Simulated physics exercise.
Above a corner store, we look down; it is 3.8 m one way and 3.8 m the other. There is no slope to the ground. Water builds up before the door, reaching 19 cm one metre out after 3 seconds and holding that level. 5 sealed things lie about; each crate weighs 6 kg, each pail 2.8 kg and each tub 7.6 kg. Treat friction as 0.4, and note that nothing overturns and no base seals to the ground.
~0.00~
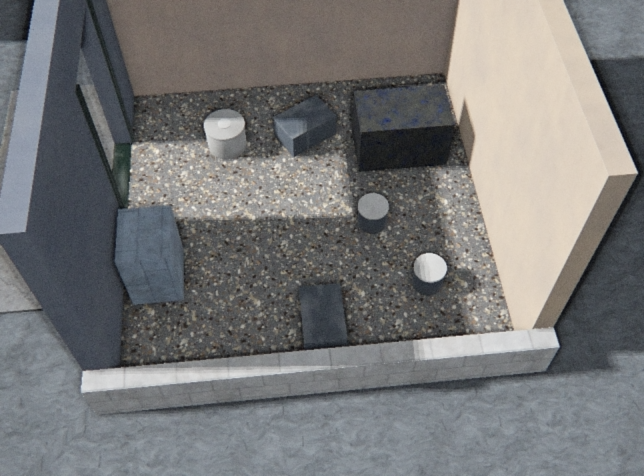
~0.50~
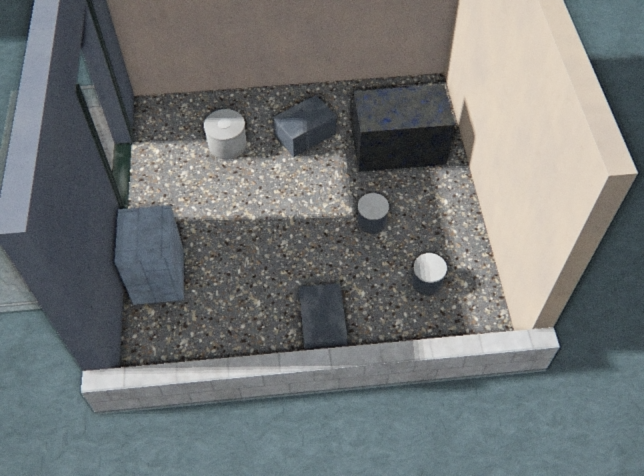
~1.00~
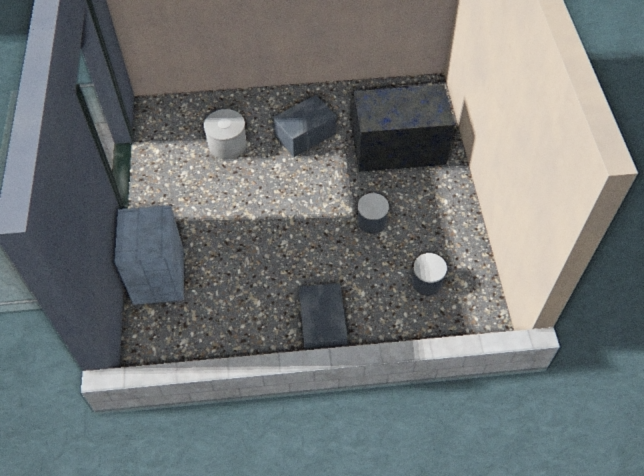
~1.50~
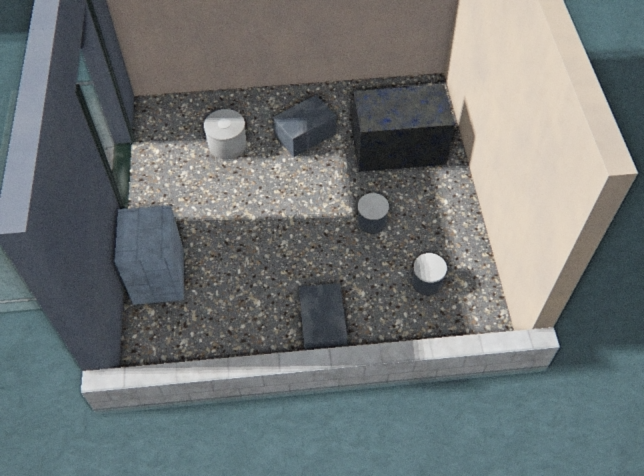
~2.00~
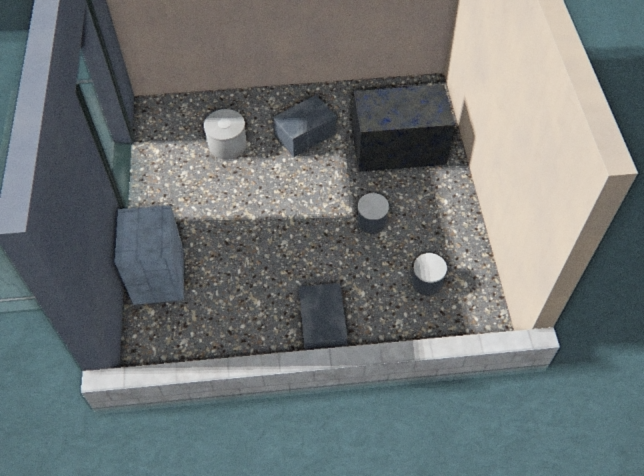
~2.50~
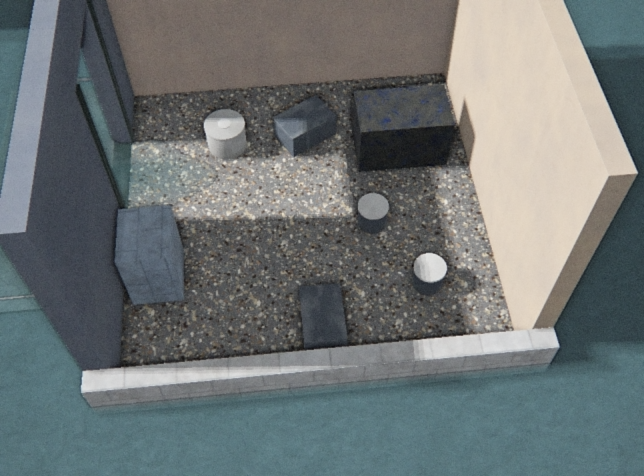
To begin with, a roofless room with a pebbled floor, seen from above, holds several dark blocks and pale-topped round containers, with dry grey ground outside. Blue-green water then covers the ground around the walls, and later a thin sheet spreads through the left opening onto the floor, while the objects stay still.
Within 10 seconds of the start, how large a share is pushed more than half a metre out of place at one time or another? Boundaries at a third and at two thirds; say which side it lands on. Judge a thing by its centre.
It lands on or past two thirds.
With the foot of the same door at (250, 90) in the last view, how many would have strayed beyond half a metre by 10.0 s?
In that case the number is 5.
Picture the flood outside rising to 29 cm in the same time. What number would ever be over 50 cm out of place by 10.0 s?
Count: 5.
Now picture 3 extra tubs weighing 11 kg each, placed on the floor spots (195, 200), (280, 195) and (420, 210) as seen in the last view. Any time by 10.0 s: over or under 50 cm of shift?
Result by item, in order: Beyond the cutoff, beyond the cutoff, beyond the cutoff.
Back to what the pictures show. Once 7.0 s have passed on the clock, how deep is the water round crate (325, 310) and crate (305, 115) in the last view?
I'd put it at 2 cm and 7 cm respectively.
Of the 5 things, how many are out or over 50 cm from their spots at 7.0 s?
Answer: 4.
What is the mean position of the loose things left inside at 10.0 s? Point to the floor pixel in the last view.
The average lands around (367, 226).
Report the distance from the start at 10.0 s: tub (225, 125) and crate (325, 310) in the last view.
The first is 250 cm from its start, the second 40 cm.
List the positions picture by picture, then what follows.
In the first picture, a crate at (305, 116) rests on the ground; a pail at (373, 206), on the bottom; water covers 0.0 m2; 0 of 5 have shifted.
In the second picture, a crate at (305, 116) rests on the ground; a pail at (373, 206) rests on the ground; 0.0 m2 under water; 0 of 5 have shifted.
In the third picture, a crate at (305, 116) rests on the ground; a pail at (373, 206), on the bottom; 0.0 m2 under water; 0 of 5 have shifted.
In the fourth picture, a crate at (305, 116), on the bottom; a pail at (373, 206) rests on the ground; water covers 0.0 m2; 0 of 5 have shifted.
In the fifth picture, a crate at (305, 116), on the bottom; a pail at (373, 206) rests on the ground; water covers 0.1 m2; 0 of 5 have shifted.
In the sixth picture, a crate at (305, 116) rests on the ground; a pail at (373, 206), on the bottom; 0.7 m2 under water; 0 of 5 have shifted.
After 3.5 s 0 of 5 are over 50 cm from their spots; 0 afloat.
After 4.5 s 1 of 5 are over 50 cm from their spots; 0 afloat.
After 7.0 s 4 of 5 are over 50 cm from their spots; 4 afloat.
After 10.0 s 4 of 5 are over 50 cm from their spots, and 4 have been at some point; 5 afloat.
